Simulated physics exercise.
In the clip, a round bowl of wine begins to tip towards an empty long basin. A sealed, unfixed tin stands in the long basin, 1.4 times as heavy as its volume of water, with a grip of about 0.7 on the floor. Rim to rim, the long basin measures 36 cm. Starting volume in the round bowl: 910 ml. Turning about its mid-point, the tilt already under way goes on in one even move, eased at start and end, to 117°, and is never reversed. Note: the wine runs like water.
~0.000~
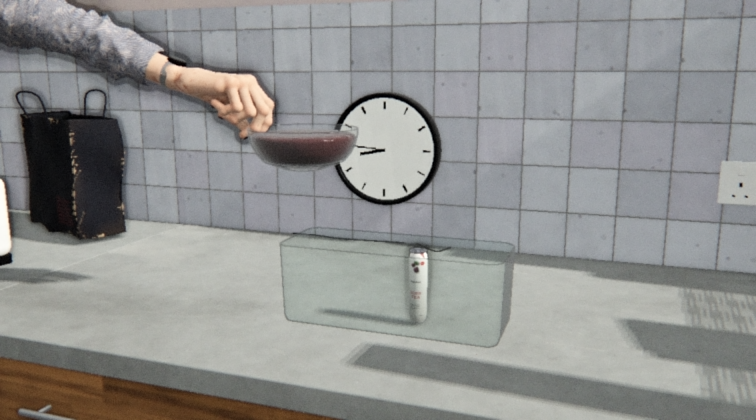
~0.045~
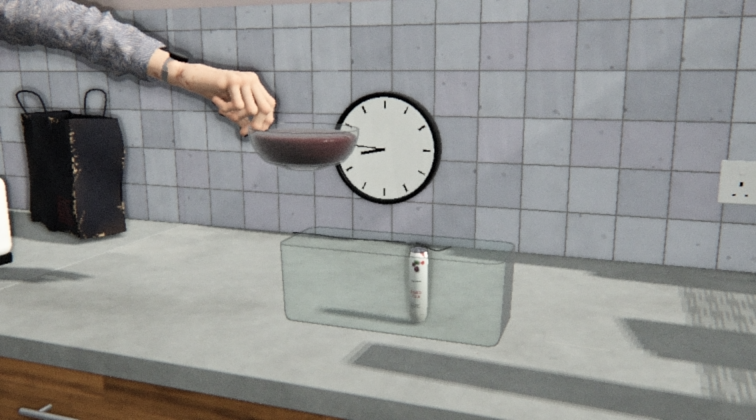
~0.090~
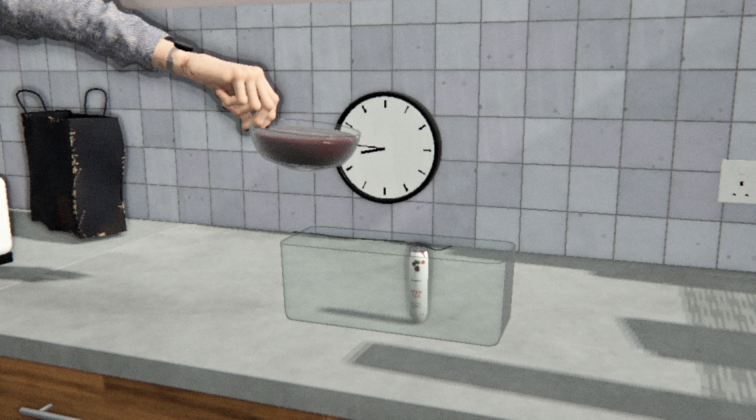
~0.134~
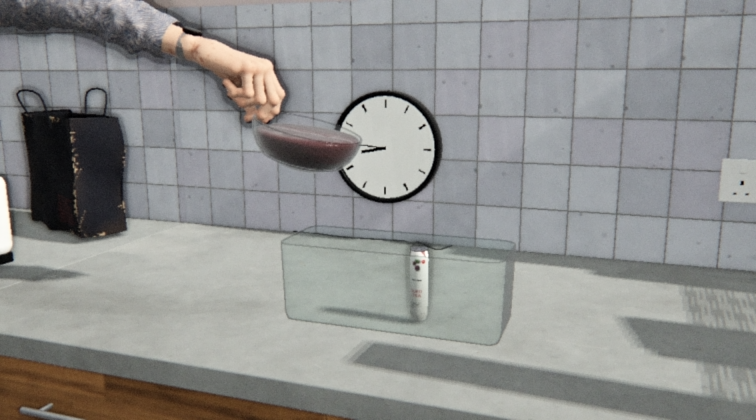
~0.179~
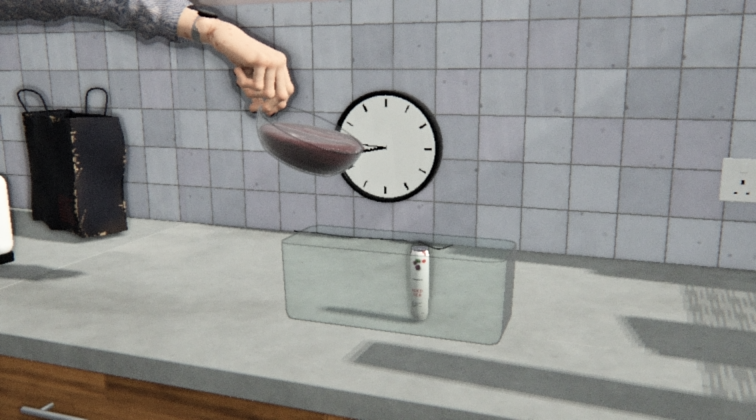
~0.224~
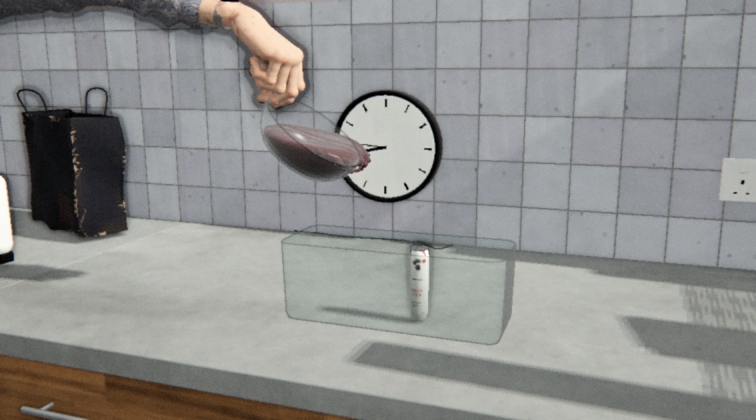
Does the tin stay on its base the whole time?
No: It overbalances.
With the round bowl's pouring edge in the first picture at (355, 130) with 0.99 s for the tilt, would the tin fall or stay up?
Then it stays on its base.
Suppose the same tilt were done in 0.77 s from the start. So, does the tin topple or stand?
The tin would overturn.
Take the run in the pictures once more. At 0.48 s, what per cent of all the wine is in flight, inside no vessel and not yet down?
Close to 26 per cent, I'd say.
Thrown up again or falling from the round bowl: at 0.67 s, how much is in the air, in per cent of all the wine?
Near 7 percent.
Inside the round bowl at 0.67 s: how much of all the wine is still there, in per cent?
Around 0 in a hundred is still there.
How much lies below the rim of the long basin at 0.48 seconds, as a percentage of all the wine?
Near 70 in a hundred.
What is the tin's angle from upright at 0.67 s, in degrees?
Lean: Around 0° from upright.
After 0.48 s the tilt is 109° and 1 per cent is still to pour; the tin stands where it began.
After 0.67 s the tilt is 117° and 0 per cent is still to pour; the tin stands 1 cm from where it began.
After 0.87 s the tilt is 117° and 0 per cent is still to pour; the tin leans 28°.
After 1.08 s the tilt is 117° and 0 per cent is still to pour; the tin lies on its side.
In the end the tin lies on its side.
